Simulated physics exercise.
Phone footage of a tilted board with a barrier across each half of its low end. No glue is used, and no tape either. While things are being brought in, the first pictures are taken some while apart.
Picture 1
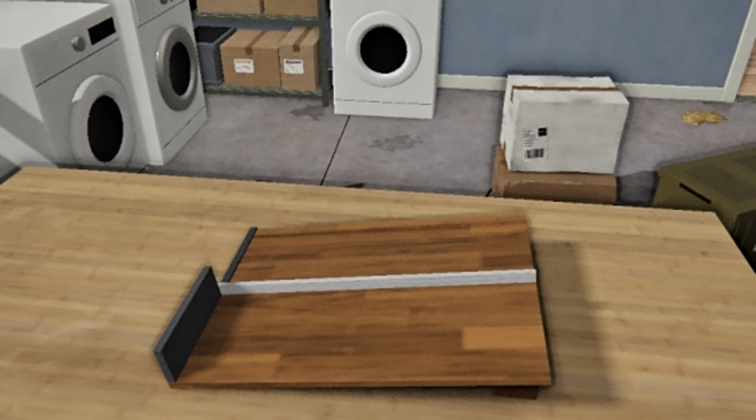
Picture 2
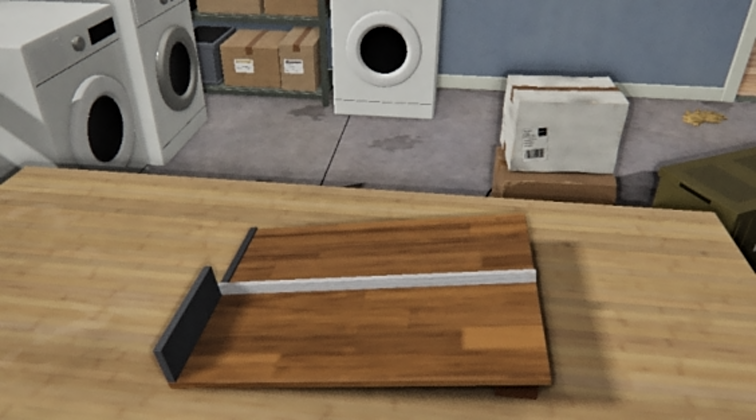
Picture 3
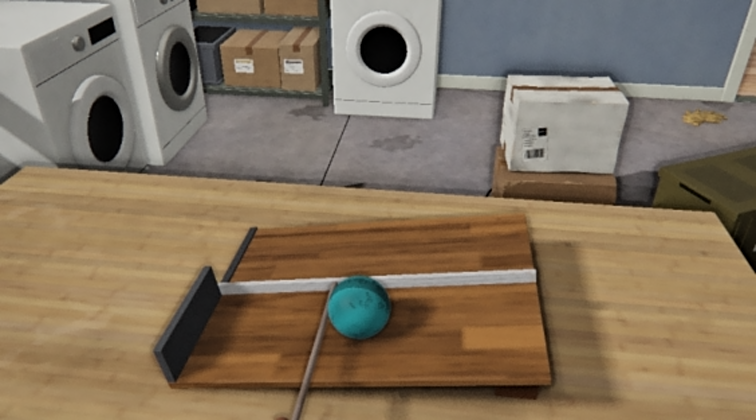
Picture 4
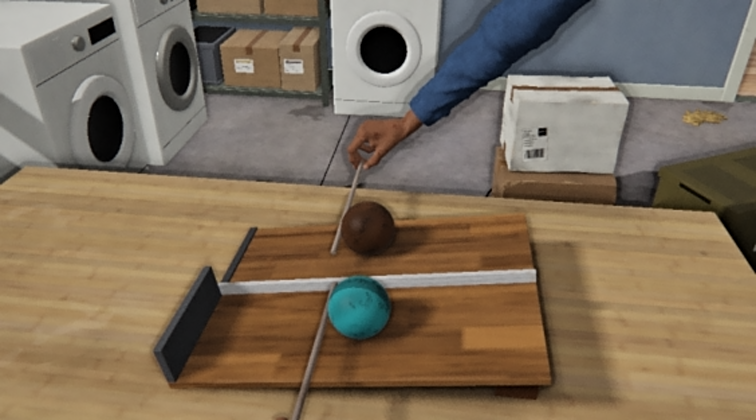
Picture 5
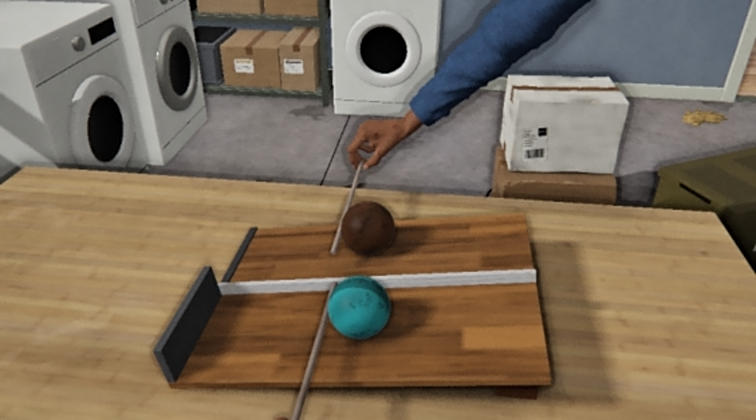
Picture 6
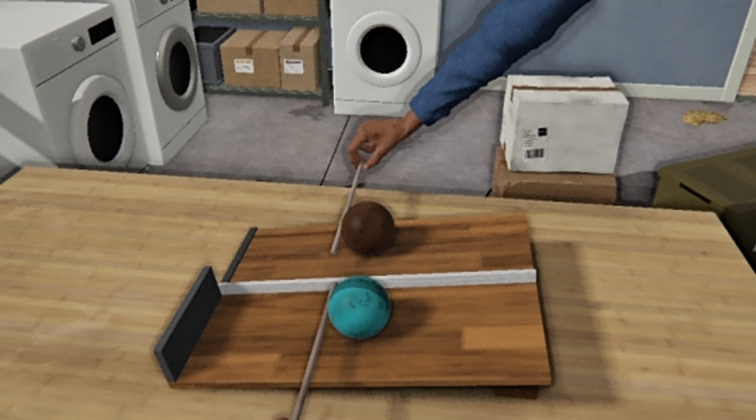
The video shows a tilted wooden board on a table in a laundry room, where a turquoise ball appears behind a stick, then a brown ball behind another stick gripped by a hand, and both balls stay still.
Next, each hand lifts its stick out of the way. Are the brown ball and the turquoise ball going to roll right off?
Well, the brown ball makes it off, and the turquoise ball stays on.
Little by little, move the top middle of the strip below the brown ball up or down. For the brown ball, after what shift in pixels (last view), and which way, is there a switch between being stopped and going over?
A shift of 8 pixels up.
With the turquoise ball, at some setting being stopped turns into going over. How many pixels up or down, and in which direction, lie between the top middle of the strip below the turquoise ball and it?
Move it down some 24 pixels and it switches.
Then, 0.68 s on from there, brown ball rolling on the board near (250, 236); turquoise ball rolling on the board near (219, 313).
In the end, the brown ball runs past the strip; the turquoise ball gets caught, near (220, 313).
